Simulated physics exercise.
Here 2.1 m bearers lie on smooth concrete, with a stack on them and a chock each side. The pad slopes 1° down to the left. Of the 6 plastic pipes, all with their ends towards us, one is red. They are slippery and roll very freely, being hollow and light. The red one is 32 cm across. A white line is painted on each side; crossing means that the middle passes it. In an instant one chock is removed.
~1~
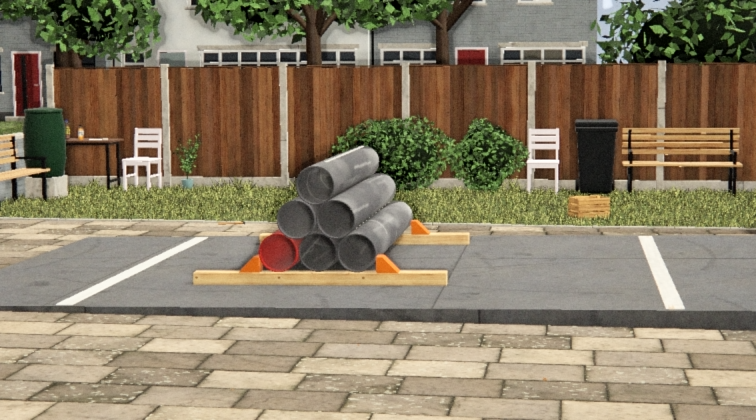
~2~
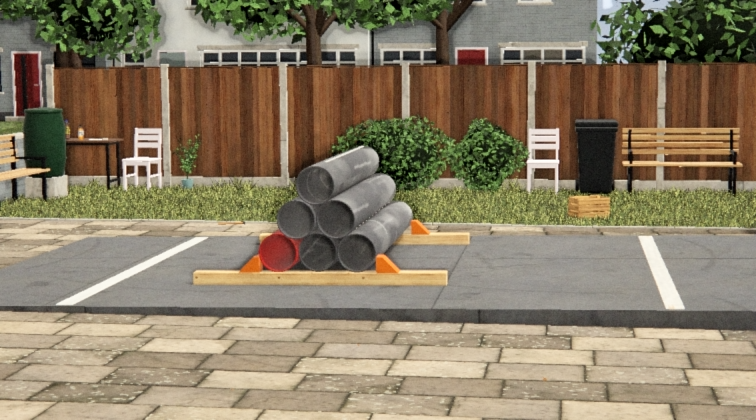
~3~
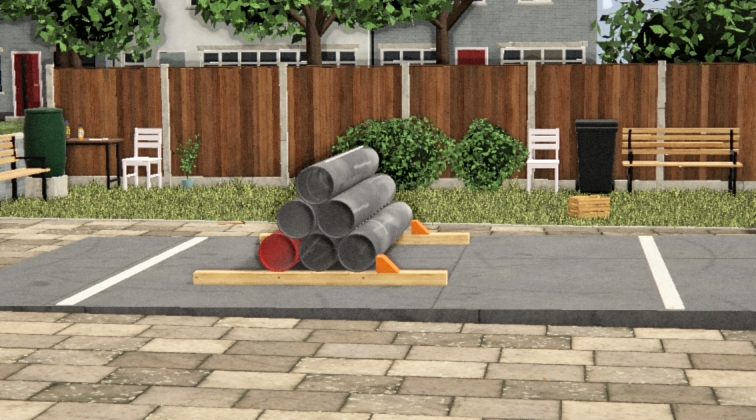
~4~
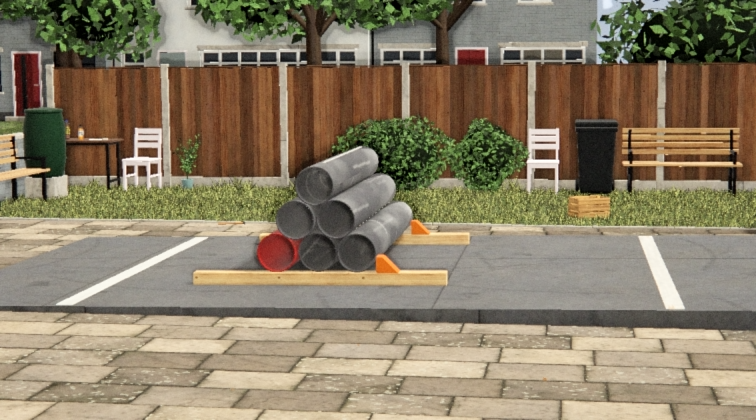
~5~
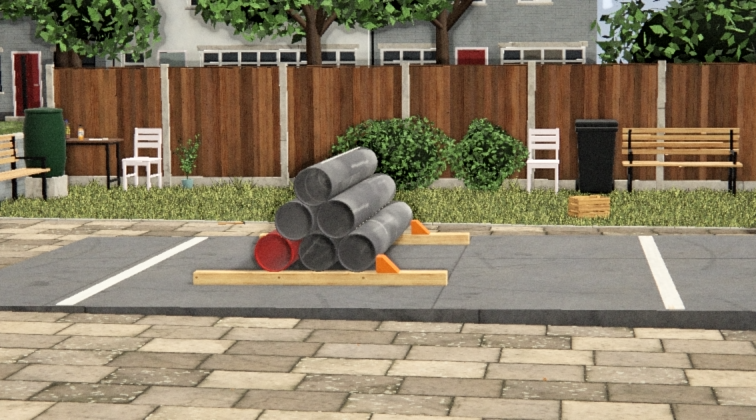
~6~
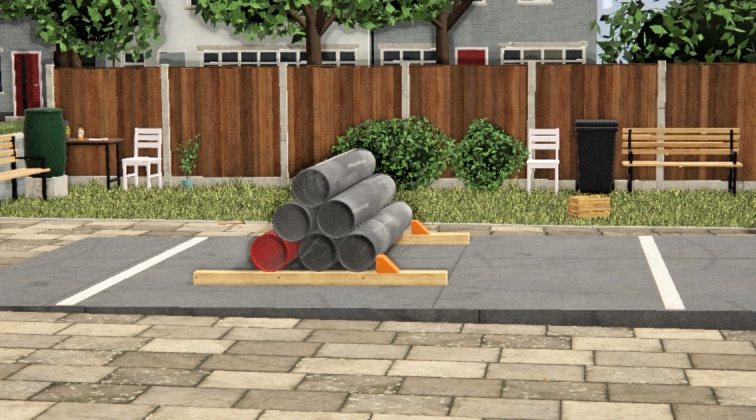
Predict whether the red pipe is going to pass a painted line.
Red crosses a line.
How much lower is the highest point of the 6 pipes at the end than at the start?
About 25 cm.
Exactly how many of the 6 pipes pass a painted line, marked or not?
The count is 3.
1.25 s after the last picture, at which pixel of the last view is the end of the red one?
Near (165, 266).
Another 0.6 s on from the last picture, red is on the bearers, 25 cm from the bearers' left end, rolling left; 0 past a line.
Another 1.2 s on from the last picture, red is off the bearers, 50 cm short of the left line, rolling left; 0 past a line.
Another 2.1 s on from the last picture, red is past the left line; 1 past a line.
In the end (10.2 s after the last picture), red is past the left line; 3 past a line.
